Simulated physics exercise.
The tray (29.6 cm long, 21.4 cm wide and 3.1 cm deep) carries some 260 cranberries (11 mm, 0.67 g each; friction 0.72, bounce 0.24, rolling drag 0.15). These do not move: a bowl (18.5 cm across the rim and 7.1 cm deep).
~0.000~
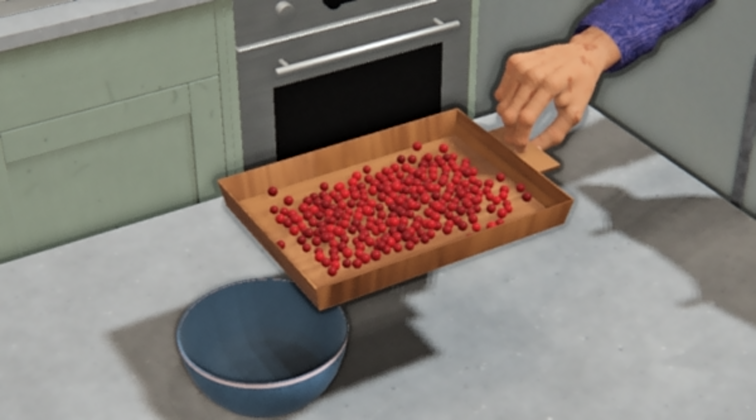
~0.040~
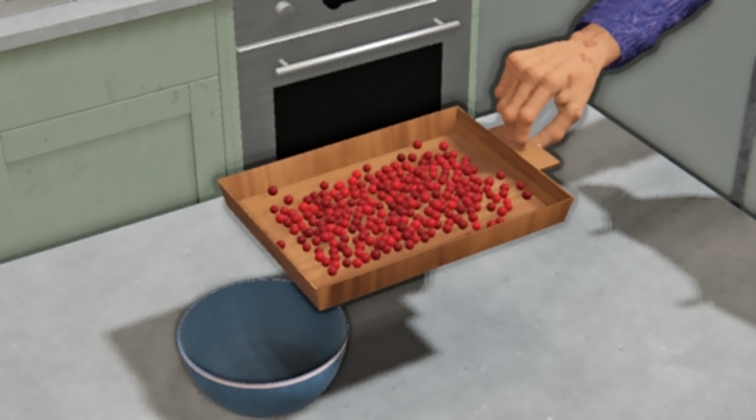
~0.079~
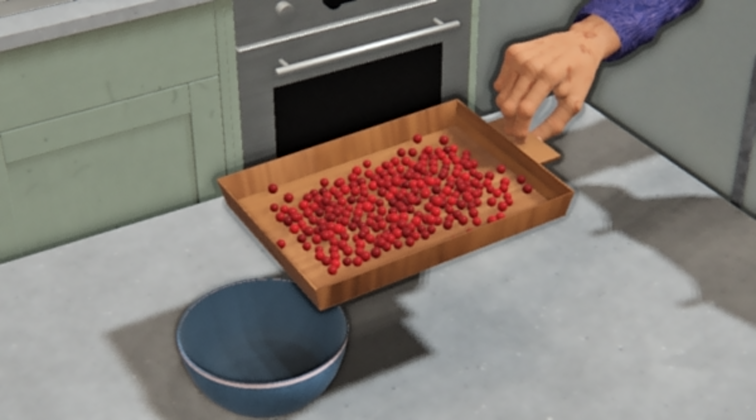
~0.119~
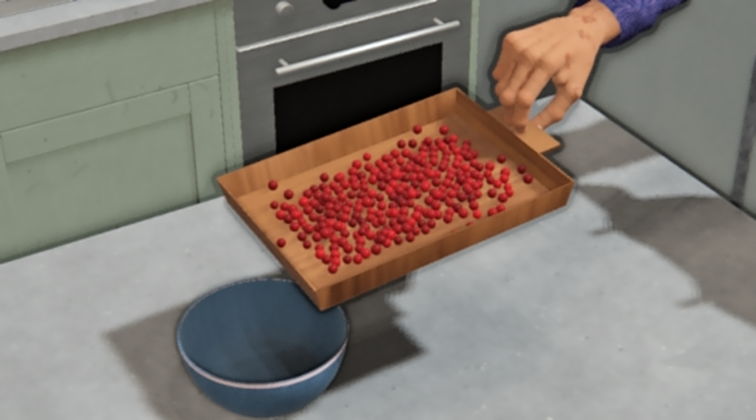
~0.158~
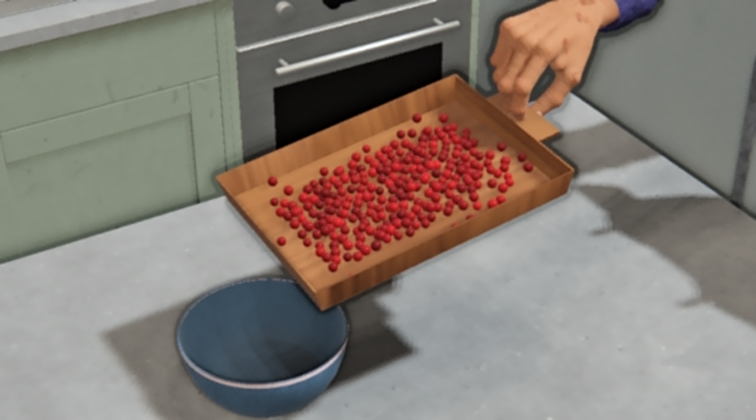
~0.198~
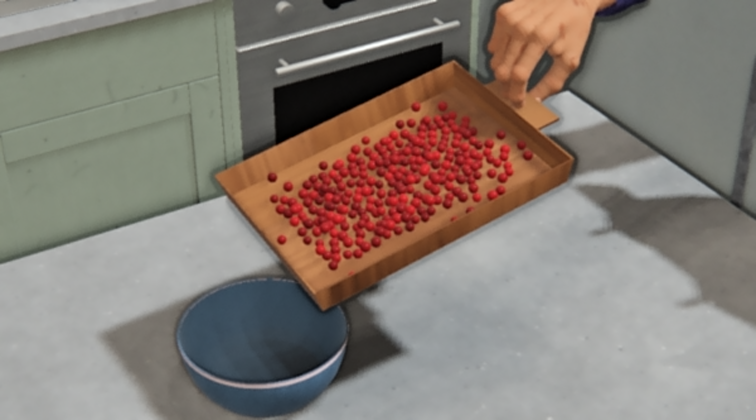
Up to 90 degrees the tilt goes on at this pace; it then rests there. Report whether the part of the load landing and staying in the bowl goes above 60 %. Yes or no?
No.
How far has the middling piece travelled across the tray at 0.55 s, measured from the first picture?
About 6 cm.
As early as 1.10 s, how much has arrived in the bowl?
Near 0 per cent so far.
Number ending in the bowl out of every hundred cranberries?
My guess is close to 20 in a hundred.
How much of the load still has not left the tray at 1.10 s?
Share on tray: Approx. 85 per cent.
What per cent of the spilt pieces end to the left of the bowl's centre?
Near 90 in a hundred.
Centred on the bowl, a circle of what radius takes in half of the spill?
Median radius: Approx. 18 cm.
After 0.55 s, tilt 40 degrees; tray 100 %; middle of all pieces on or above the table near (348, 178).
Then, at 0.84 s, tilt 64 degrees; tray 95 %, in the air 5 %; middle of all pieces on or above the table near (306, 210).
After 1.10 s, tilt 86 degrees; tray 85 %, outside 10 %, in the air 5 %; middle of all pieces on or above the table near (285, 239).
After 1.36 s, tilt 90 degrees; tray 50 %, outside 15 %, in the air 30 %; middle of all pieces on or above the table near (271, 293).
At rest (2.7 s), bowl 20 %, outside 80 %.
